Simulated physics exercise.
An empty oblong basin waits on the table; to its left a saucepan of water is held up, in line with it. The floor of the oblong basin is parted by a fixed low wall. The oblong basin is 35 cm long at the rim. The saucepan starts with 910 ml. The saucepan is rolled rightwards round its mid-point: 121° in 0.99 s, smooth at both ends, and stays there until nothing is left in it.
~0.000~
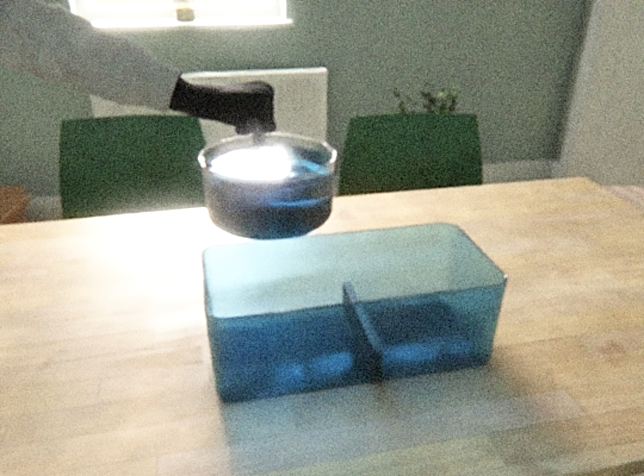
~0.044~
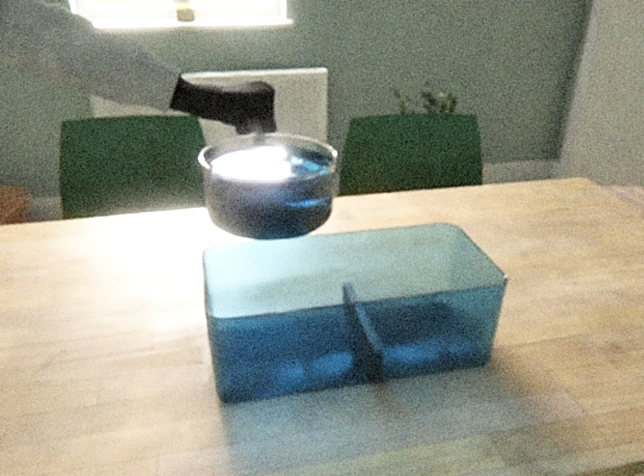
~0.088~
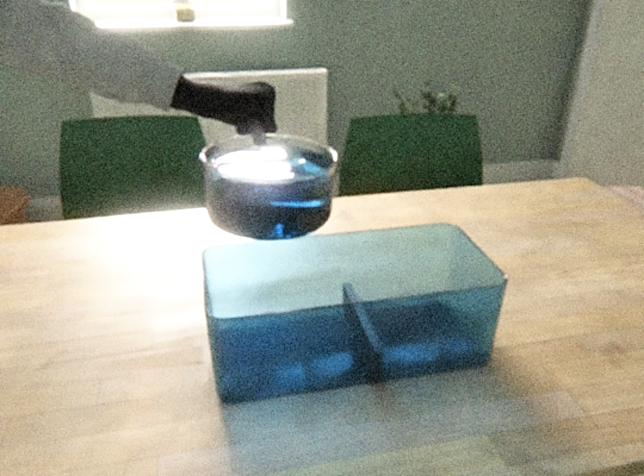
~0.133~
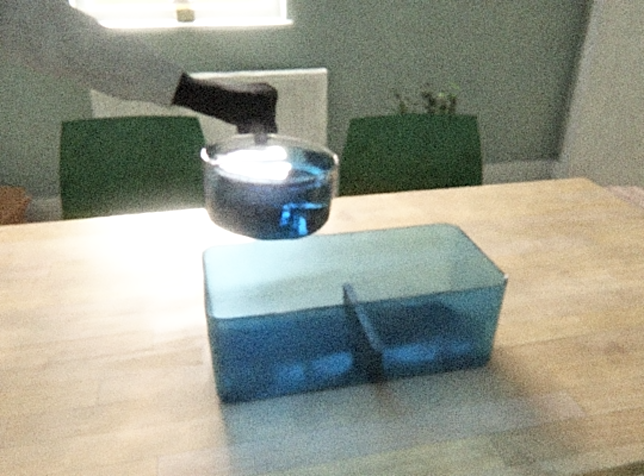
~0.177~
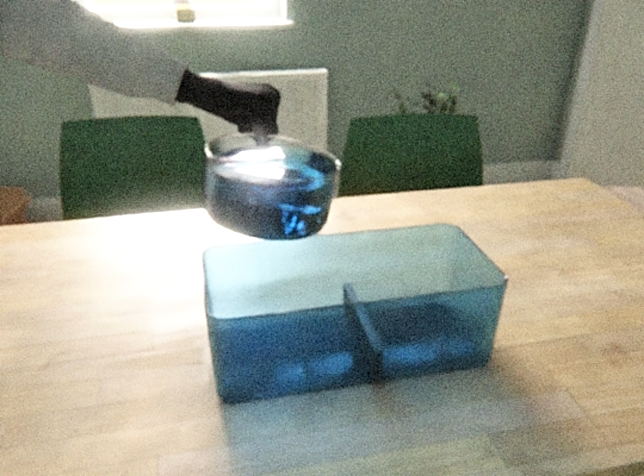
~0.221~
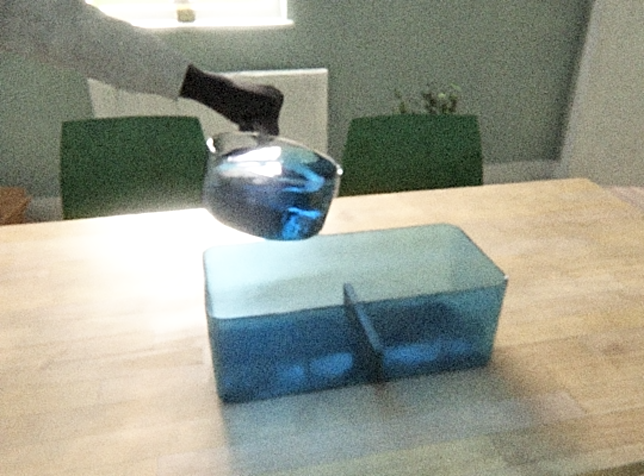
Glass saucepan of blue-tinted water, held by a dark-gripped grey arm, tilting slightly rightwards above a divided blue basin on a wooden table.
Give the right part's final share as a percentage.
About 65 per cent.
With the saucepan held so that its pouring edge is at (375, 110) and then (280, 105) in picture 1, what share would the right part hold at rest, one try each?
In turn about 85 and 20 per cent.
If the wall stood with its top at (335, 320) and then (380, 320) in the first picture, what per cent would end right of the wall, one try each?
First 80, then 45 per cent.
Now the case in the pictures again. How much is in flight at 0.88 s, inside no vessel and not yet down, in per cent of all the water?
About 4 per cent.
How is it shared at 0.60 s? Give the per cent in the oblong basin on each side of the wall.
Near 2 on the left, 26 on the right.
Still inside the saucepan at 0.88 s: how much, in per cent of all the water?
Some 3 per cent.
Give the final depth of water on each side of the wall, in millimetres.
Some 10 mm on the left and 26 mm on the right.
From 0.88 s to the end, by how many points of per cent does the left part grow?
Near 5 in a hundred.
By 0.60 s the tilt is 81° and 38 per cent is still to pour, 2 is left of the wall and 26 right of it.
By 0.88 s the tilt is 117° and 3 per cent is still to pour, 29 is left of the wall and 64 right of it.
By 1.17 s the tilt is 121° and 0 per cent is still to pour, 35 is left of the wall and 65 right of it.
By 1.49 s the tilt is 121° and 0 per cent is still to pour, 35 is left of the wall and 65 right of it.
At rest 35 per cent lies left of the wall, 65 right of it and 0 outside.
